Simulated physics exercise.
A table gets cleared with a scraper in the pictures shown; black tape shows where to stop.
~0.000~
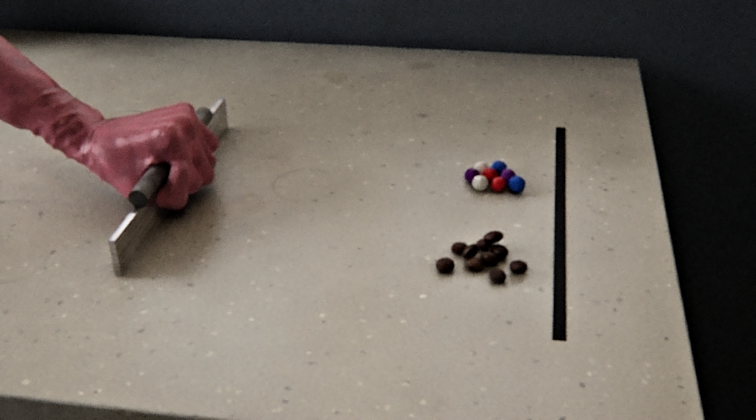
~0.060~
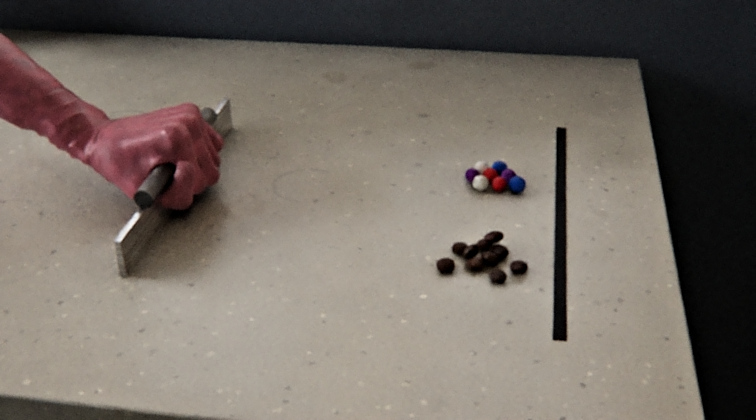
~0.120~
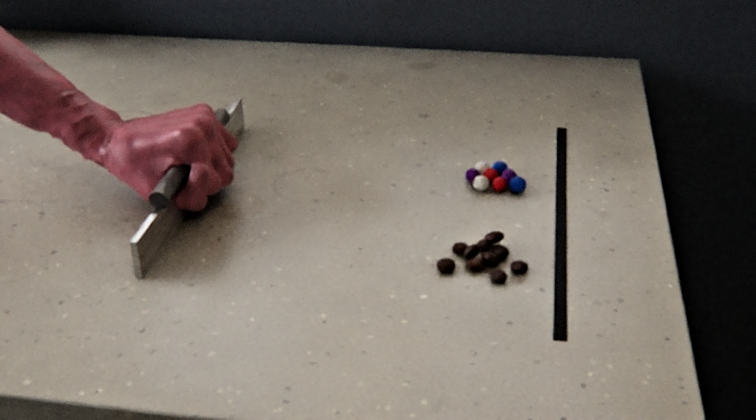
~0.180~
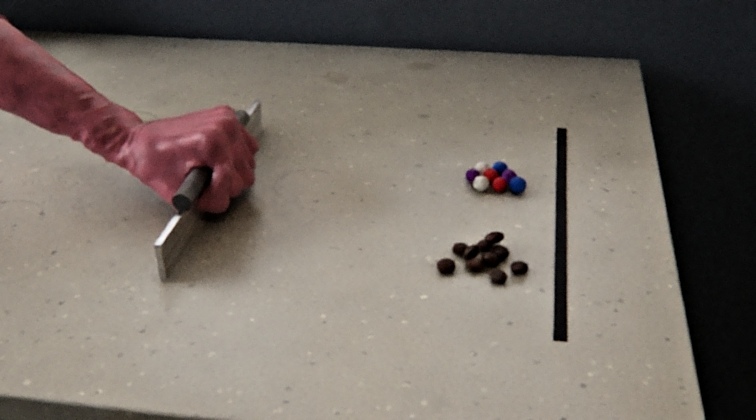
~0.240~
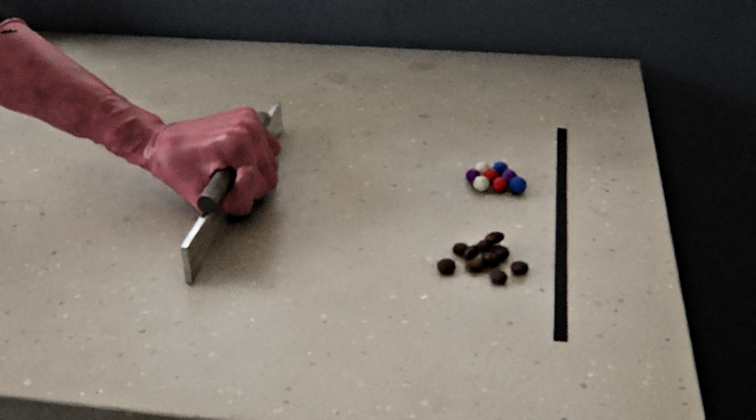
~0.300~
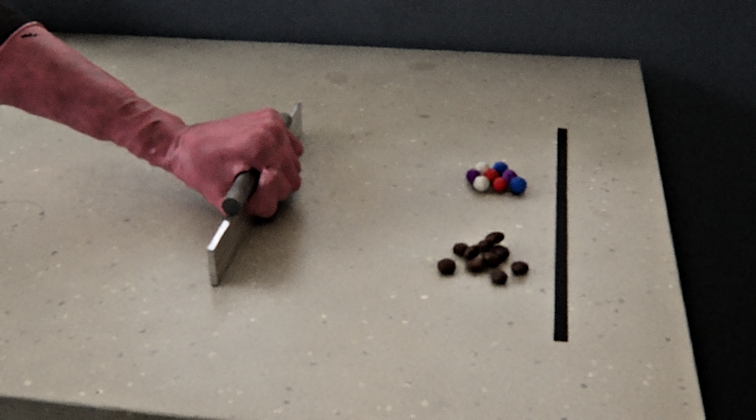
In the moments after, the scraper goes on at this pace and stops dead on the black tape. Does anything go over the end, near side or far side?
Front batch: Nothing spills off, back batch: Some spills off.
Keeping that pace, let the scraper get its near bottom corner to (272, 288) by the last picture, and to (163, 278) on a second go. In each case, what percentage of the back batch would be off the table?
100 % and then 0 %.
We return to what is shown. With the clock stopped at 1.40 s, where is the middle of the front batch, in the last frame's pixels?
Close to (597, 268).
After 0.70 s, scraper still moving, near (420, 177); front batch all on the table, its front near (520, 268); back batch all on the table, its front near (518, 185).
After 1.12 s, scraper stopped at the black tape; front batch all on the table, its front near (625, 274); back batch all on the table, its front near (631, 202).
After 1.40 s, scraper stopped at the black tape; front batch all on the table, its front near (627, 274); back batch most over the edge.
At rest (1.7 s), scraper stopped at the black tape; front batch all on the table, its front near (627, 274); back batch all over the edge.
